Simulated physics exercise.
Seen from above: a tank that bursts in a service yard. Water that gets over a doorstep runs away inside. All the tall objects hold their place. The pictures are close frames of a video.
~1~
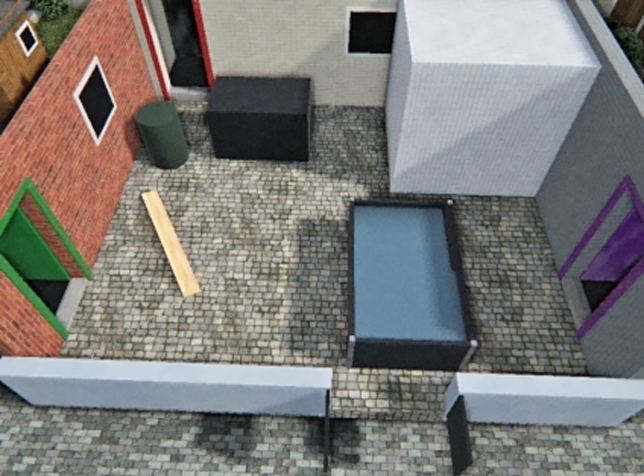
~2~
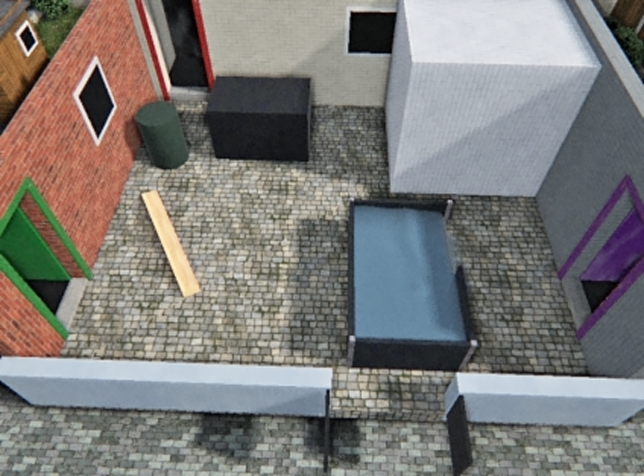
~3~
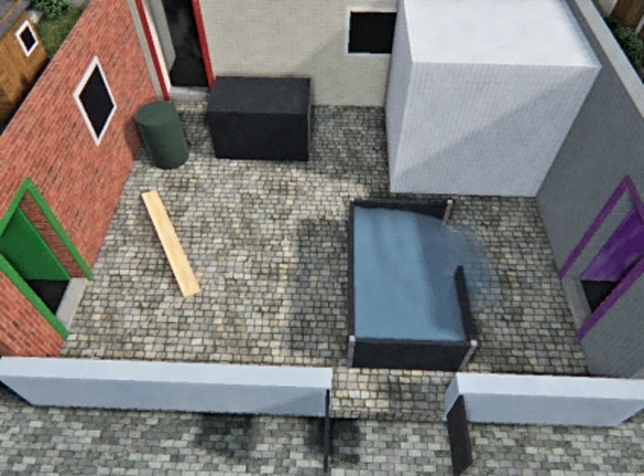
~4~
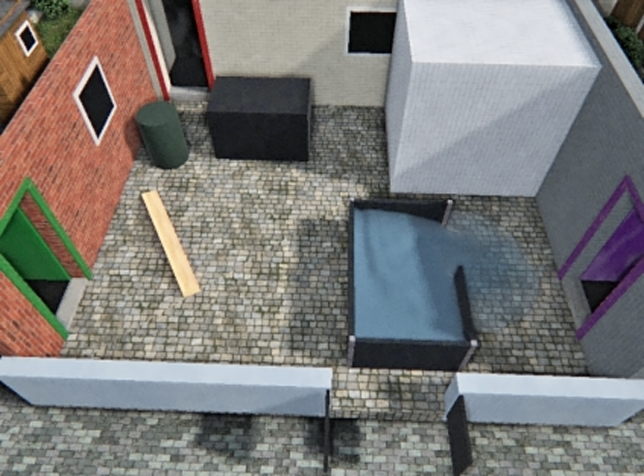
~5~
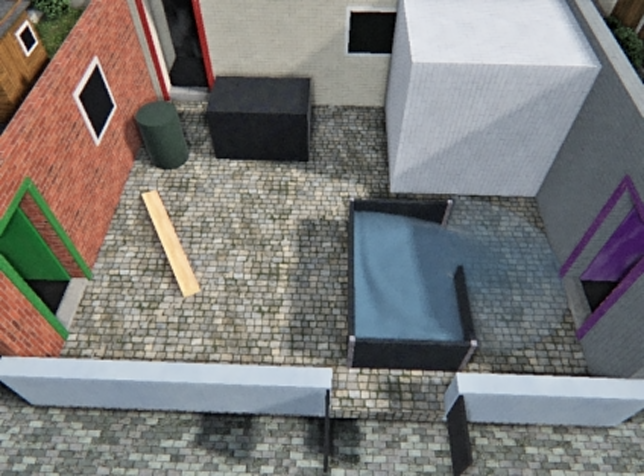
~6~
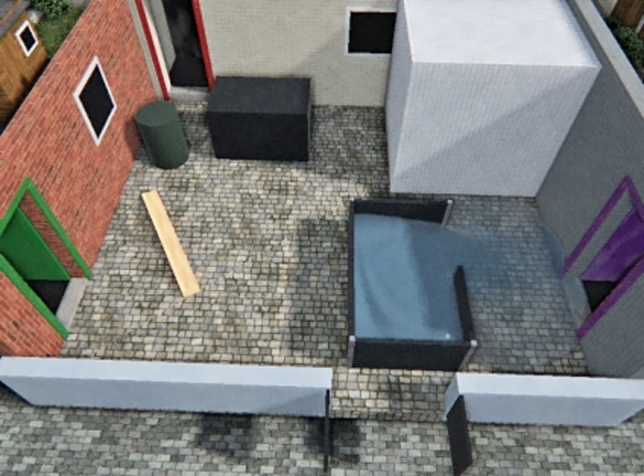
We see a walled, cobbled yard from above, with an open tank of water standing whole; then its right side gives way and water pours through the gap, spreading rightward over the cobbles toward the wall with the purple-framed doorway.
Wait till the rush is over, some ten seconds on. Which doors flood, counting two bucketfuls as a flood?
In the end: The purple door takes more than that; the green door stays under that; the red door stays under that.
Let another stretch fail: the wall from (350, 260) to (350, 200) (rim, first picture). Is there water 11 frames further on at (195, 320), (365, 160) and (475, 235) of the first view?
In that order: Under water, clear, free of water.
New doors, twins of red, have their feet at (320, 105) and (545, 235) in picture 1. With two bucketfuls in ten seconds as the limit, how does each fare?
One after the other: Is under, floods.
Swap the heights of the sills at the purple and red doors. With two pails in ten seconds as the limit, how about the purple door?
One by one: Purple door lets more in.
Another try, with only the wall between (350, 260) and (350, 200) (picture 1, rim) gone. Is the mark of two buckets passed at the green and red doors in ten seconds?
Green passes that mark, red stays under.
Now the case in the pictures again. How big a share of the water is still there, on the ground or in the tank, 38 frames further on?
Some 84 per cent.
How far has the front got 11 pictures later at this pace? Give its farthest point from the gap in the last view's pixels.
At about (588, 400).
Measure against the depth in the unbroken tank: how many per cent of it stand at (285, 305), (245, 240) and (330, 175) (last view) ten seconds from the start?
In turn 2, 4 and 2 in a hundred.
A moment on, water covers 15 % of the floor; the purple door over two buckets in, the green door not reached, the red door not reached.
Next, water covers 20 % of the floor; the purple door far over two buckets in, the green door not reached, the red door not reached.
Then, water covers 35 % of the floor; the purple door far over two buckets in, the green door not reached, the red door not reached.
Later, water covers 60 % of the floor; the purple door far over two buckets in, the green door not reached, the red door not reached.
In the end, water covers 80 % of the floor; the purple door far over two buckets in, the green door wet at the sill, nothing in, the red door wet at the sill, nothing in.
